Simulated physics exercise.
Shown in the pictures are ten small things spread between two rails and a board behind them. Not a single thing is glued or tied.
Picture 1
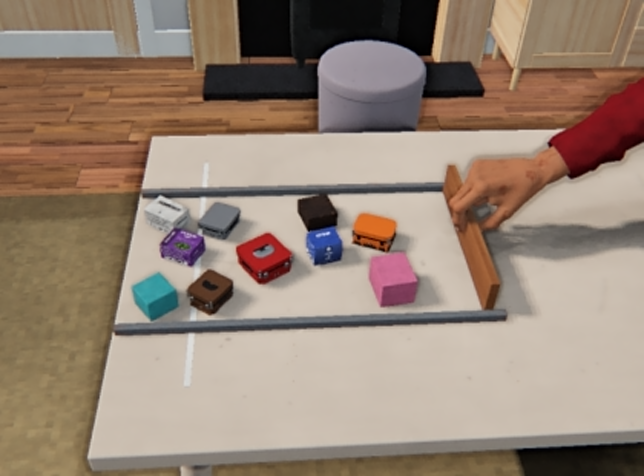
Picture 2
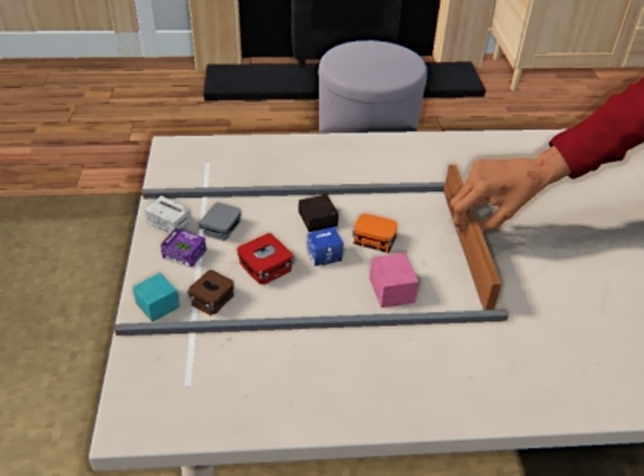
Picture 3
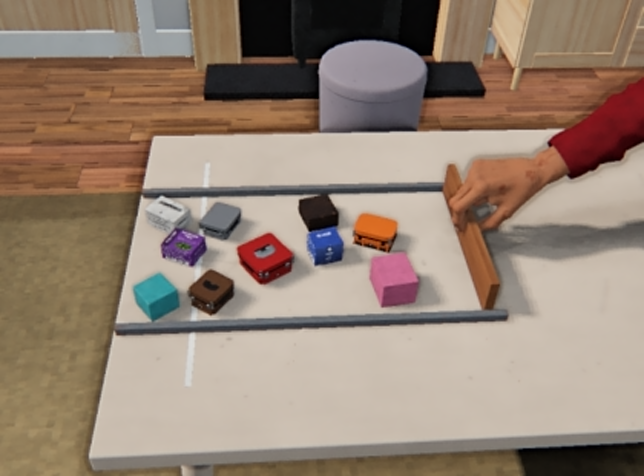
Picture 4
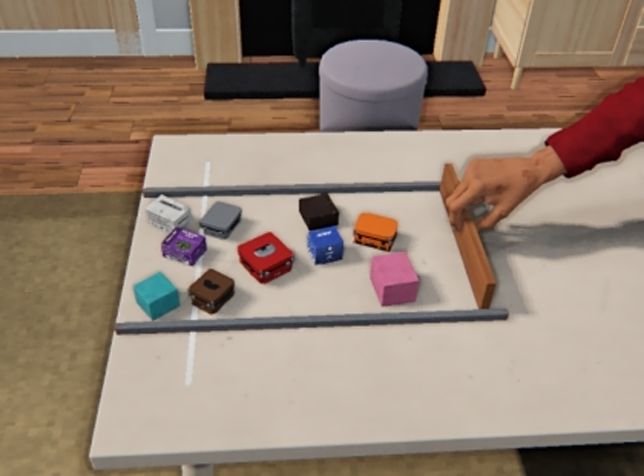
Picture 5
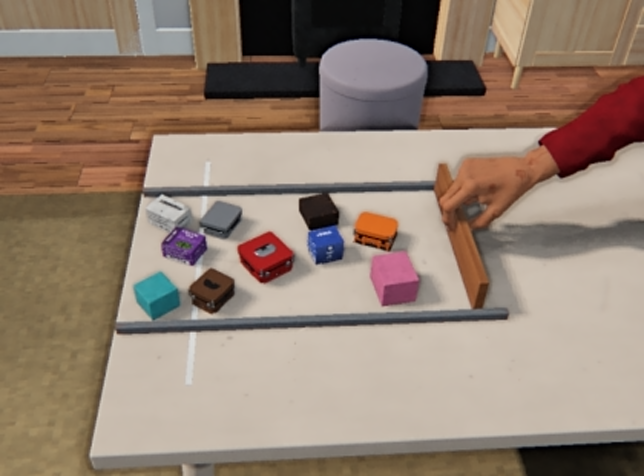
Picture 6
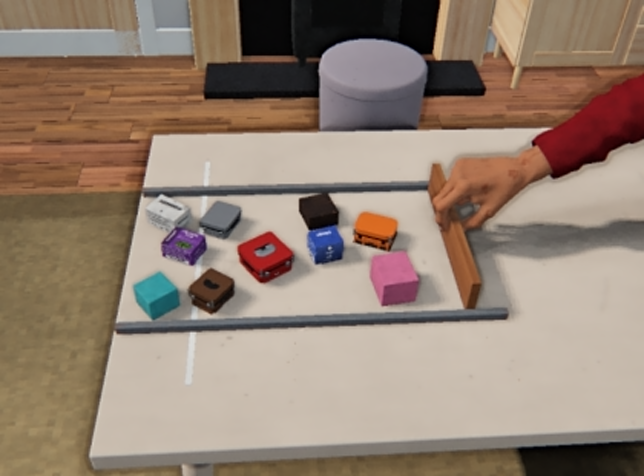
To begin with, a hand in a red sleeve holds a wooden board upright at the right end of two rails on a table, with ten small colourful boxes and blocks spread between them. The hand then slides the board slightly left, while the objects stay in place.
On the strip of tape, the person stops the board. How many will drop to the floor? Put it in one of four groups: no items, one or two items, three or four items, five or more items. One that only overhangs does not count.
Pretty sure the pieces that leave the surface number three or four this time.
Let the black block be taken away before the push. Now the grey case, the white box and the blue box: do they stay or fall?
Grey case still up; white box still up; blue box still up.
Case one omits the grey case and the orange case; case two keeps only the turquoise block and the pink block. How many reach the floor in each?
The answer is 1 and then 1.
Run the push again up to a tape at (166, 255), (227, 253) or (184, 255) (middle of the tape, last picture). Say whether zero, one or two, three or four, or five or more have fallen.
Going through the three places in order, the answers are five or more; none at all; 3 or 4.
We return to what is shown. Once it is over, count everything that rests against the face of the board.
It's touching 3 at the end.
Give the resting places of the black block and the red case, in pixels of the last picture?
(187, 213), and the other (125, 255).
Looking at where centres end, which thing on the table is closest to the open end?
Nearest at the end: The red case.
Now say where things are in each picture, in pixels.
White box (167, 216); turquoise block (155, 297); purple box (183, 247); board (468, 233); tape (199, 255), in the first picture.
Turquoise block (156, 297); orange case (375, 233), in the second picture.
Purple box (184, 247); pink block (393, 280), in the third picture.
White box (169, 216); board (464, 232), in the fourth picture.
Turquoise block (157, 296); blue box (326, 246), in the fifth picture.
White box (169, 215); turquoise block (157, 296); purple box (184, 246); board (452, 232); tape (200, 254), in the sixth picture.
A little later, none off yet; white box at rest near (169, 215); turquoise block at rest near (157, 296); purple box at rest near (184, 246).
Next, none off yet; white box shifted a little near (152, 213); turquoise block shifted a little near (143, 296); purple box shifted about its own width near (138, 233).
When it is over, the number that fall off is three or four; down, purple box, turquoise block and white box.
